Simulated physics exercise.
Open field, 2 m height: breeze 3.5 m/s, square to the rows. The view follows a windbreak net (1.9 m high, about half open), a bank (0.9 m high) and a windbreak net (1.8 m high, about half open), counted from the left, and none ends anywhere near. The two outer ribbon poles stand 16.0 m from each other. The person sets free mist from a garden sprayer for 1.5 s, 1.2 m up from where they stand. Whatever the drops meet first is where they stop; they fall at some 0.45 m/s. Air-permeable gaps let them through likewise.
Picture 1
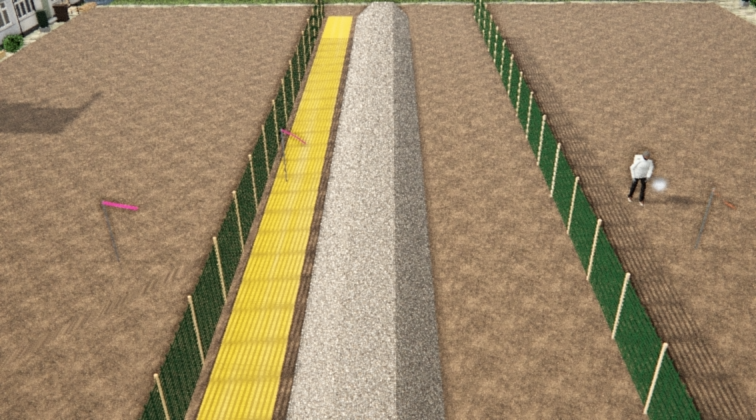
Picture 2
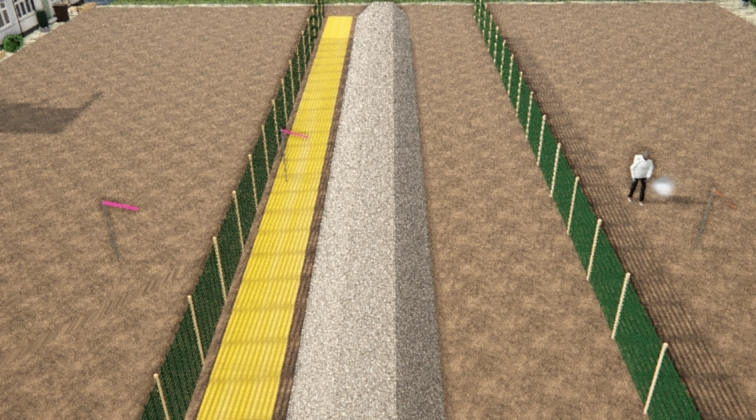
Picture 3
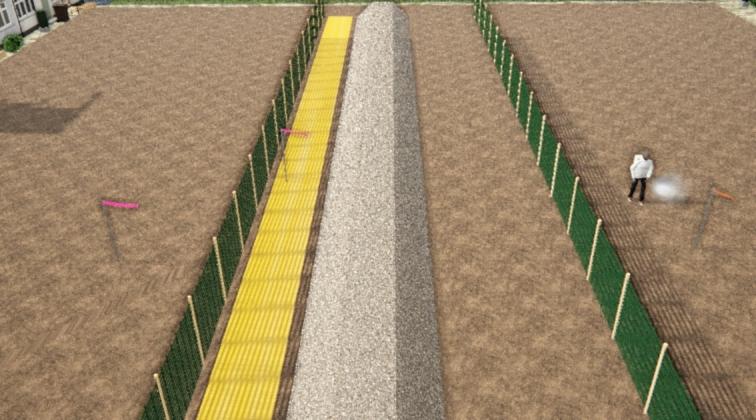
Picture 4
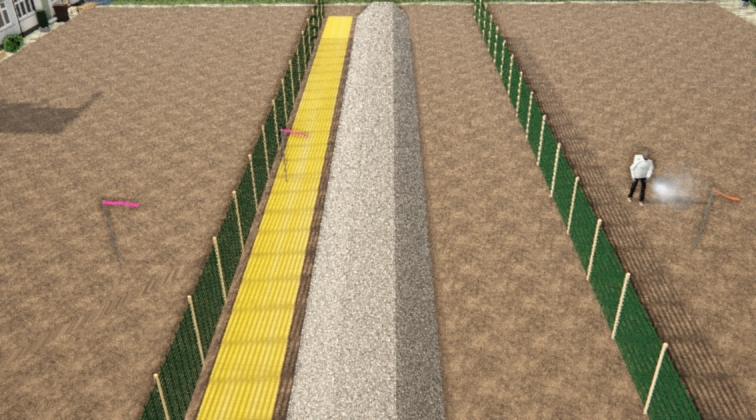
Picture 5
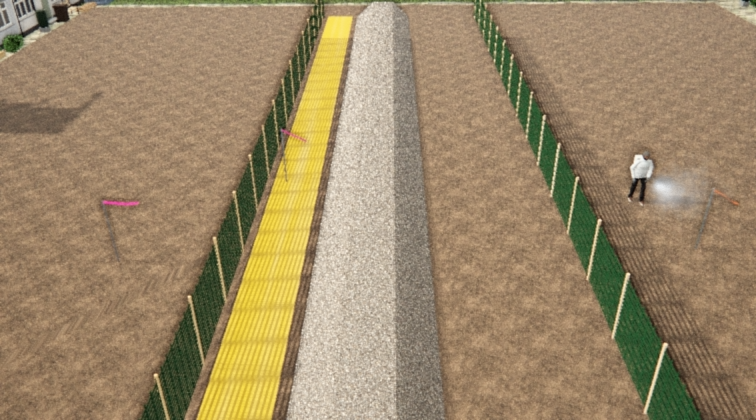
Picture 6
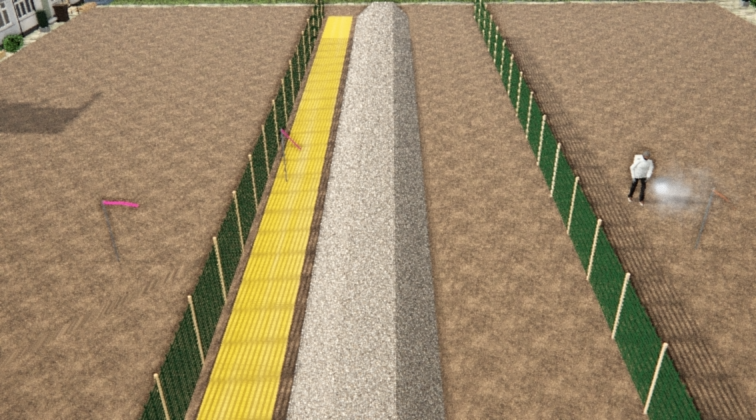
A person in white sprays mist that spreads rightward while ribbons on poles flutter nearby.
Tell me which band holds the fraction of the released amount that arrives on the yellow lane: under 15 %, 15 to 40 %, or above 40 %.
That fraction is not even 15 %.
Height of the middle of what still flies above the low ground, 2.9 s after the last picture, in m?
The middle sits around 0.6 m above the low ground.
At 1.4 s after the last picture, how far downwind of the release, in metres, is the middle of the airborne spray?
I'd put it at close to 1.5 metres.
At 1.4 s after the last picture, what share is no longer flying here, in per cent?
About 25 %.
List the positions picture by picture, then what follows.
In the first picture, the left ribbon ends at (137, 209), leaning 80 degrees to the right, the spray in the air spans x = 655 to 665 around y = 185 and it comes from (658, 182).
In the second picture, the spray in the air spans x = 655 to 670 around y = 185 and the yellow one passes (280, 247).
In the third picture, the inner ribbon ends at (309, 135), leaning 75 degrees to the right, the spray in the air spans x = 655 to 680 around y = 185 and the top of the left windbreak net crosses (247, 164).
In the fourth picture, the left ribbon ends at (138, 206), leaning 85 degrees to the right, the spray in the air spans x = 655 to 695 around y = 190 and the yellow one passes (291, 203).
In the fifth picture, the spray in the air spans x = 655 to 705 around y = 190.
In the sixth picture, the inner ribbon ends at (301, 150), leaning 40 degrees to the right, the spray in the air spans x = 655 to 715 around y = 190 and the top of the left windbreak net crosses (247, 164).
Then, 1.4 s after the last picture, 23 % is no longer flying here, and 0 % lies on the yellow lane; the middle of what still flies is 0.7 m above the low ground, near (700, 199).
Then, 2.9 s after the last picture, 57 % is no longer flying here, and 0 % lies on the yellow lane.
Then, 6.9 s after the last picture, 87 % is no longer flying here, and 0 % lies on the yellow lane.
Then, 18.9 s after the last picture, 100 % is no longer flying here, and 0 % lies on the yellow lane.
Then, 43.9 s after the last picture, 100 % is no longer flying here, and 0 % lies on the yellow lane.
